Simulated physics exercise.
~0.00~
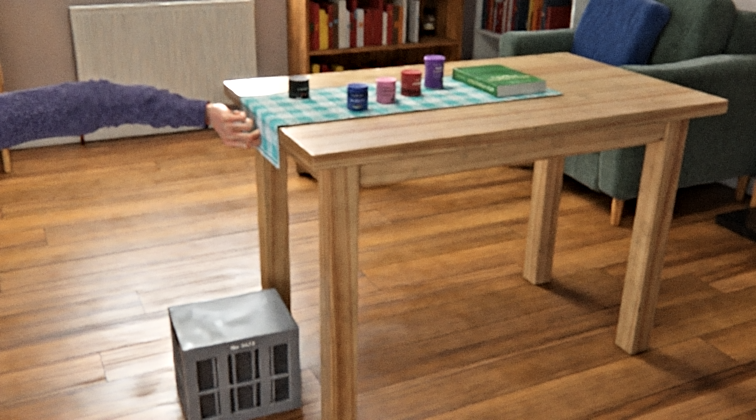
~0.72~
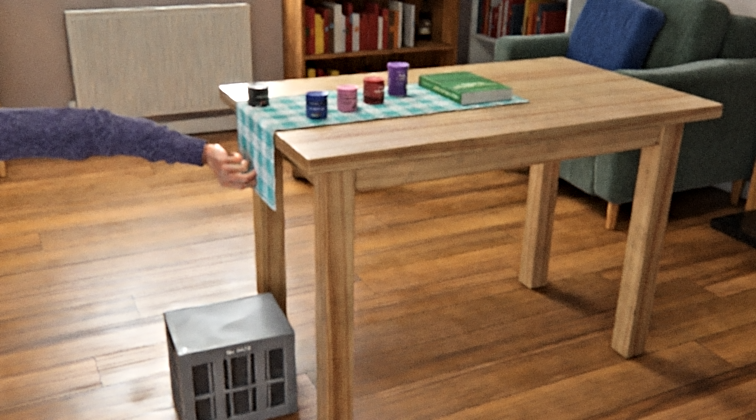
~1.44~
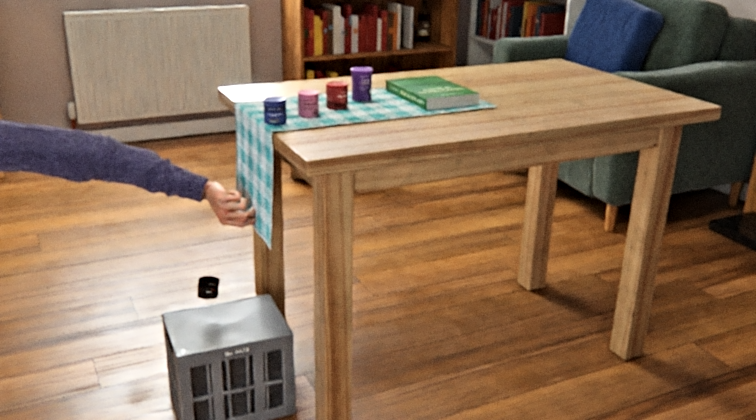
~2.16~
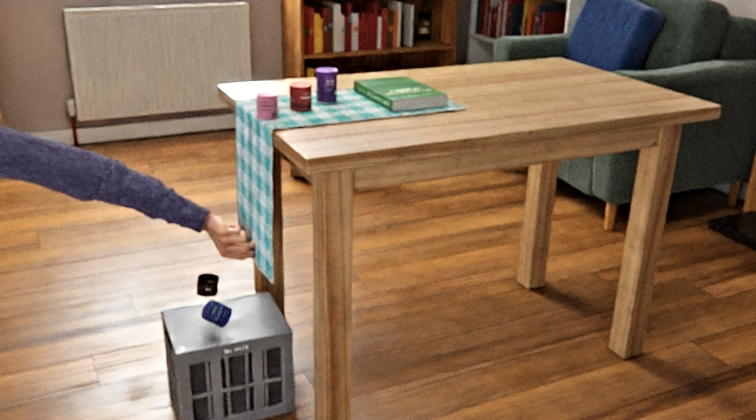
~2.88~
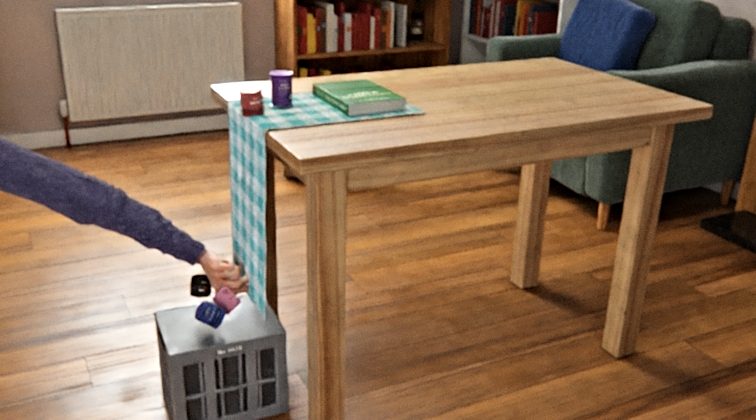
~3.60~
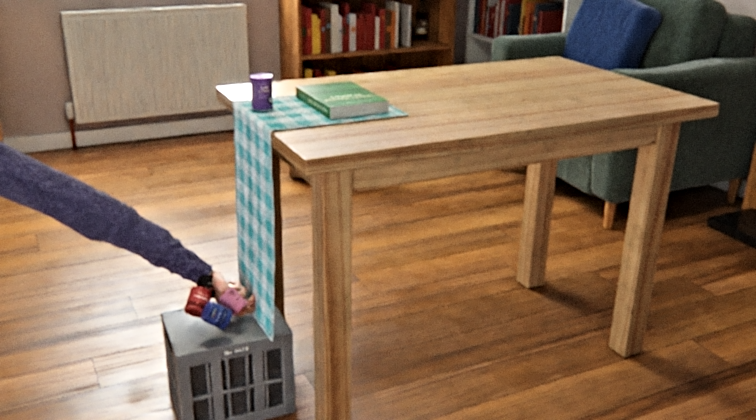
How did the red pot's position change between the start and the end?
At the start the red pot stood on the cloth on the tabletop, between the pink pot and the purple can. By the end it had gone over the table's left end and was down at the top of the grey crate, near the hand.
